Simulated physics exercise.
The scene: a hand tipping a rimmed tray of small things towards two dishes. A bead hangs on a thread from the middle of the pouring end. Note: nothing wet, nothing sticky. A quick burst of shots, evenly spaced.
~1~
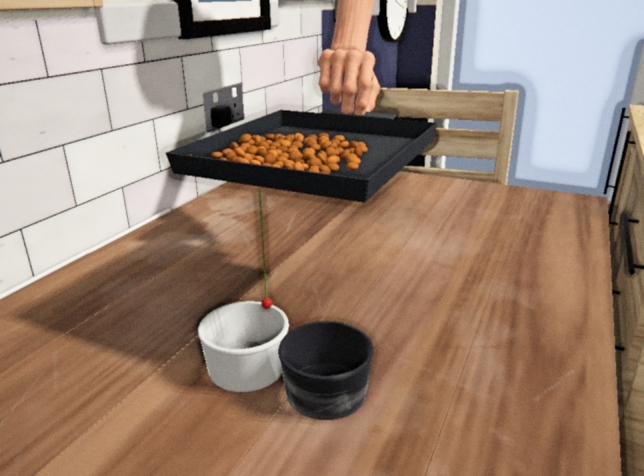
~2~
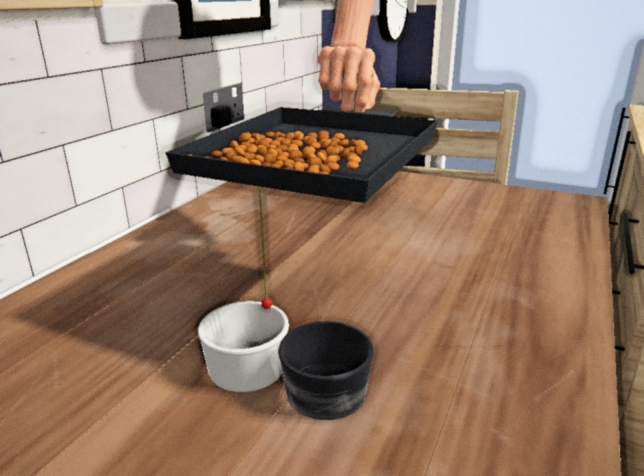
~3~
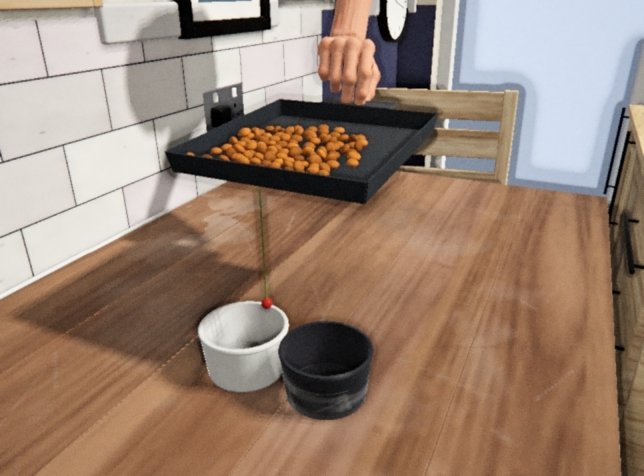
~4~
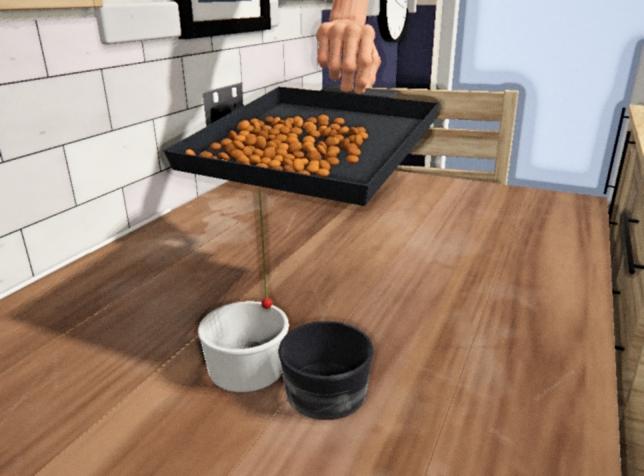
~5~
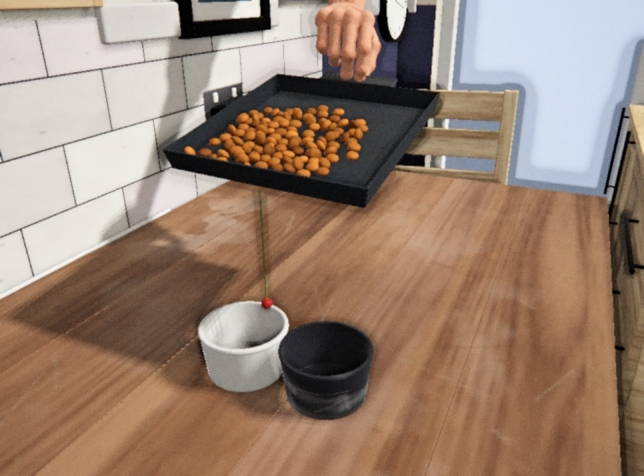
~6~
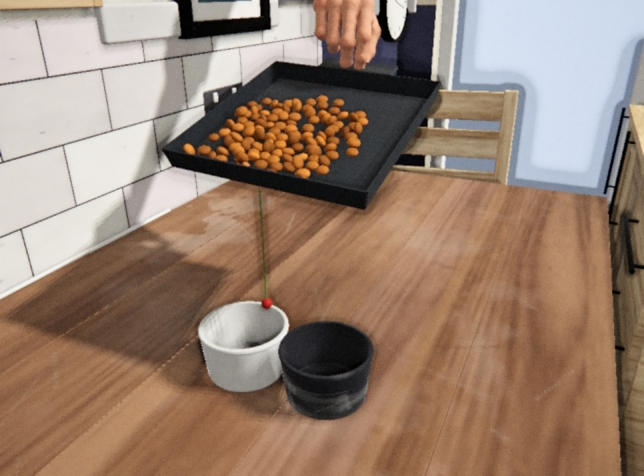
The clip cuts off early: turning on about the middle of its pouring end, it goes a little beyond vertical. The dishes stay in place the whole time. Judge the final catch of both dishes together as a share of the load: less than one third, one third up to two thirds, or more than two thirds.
The combined catch is one third up to two thirds.
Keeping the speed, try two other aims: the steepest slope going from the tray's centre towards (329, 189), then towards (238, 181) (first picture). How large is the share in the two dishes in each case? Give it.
70 % and 20 %.
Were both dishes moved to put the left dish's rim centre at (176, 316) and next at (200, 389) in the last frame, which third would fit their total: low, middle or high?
First less than a third, then less than a third.
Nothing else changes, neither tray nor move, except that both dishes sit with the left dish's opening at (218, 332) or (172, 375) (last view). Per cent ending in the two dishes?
Around 50 and then 10 per cent.
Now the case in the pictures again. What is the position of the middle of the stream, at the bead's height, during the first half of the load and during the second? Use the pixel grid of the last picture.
The early half goes through (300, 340), the late half through (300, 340).
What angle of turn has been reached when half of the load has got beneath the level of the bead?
I'd put it at about 105 degrees.
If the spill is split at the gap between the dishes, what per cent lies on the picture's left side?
I make it about 70 percent or so.
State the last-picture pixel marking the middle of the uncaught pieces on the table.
Close to (255, 463).
Shortly afterwards, tray tipped steeply; the whole lot on the tray.
Next, tray tipped right over; the bulk on the tray; only a few in the right dish; only a few outside both; a little in the air.
Some moments later, tray tipped past a quarter turn; near half in the right dish; a little in the left dish; near half outside both.
In the end, tray tipped past a quarter turn; near half in the right dish; a little in the left dish; near half outside both.
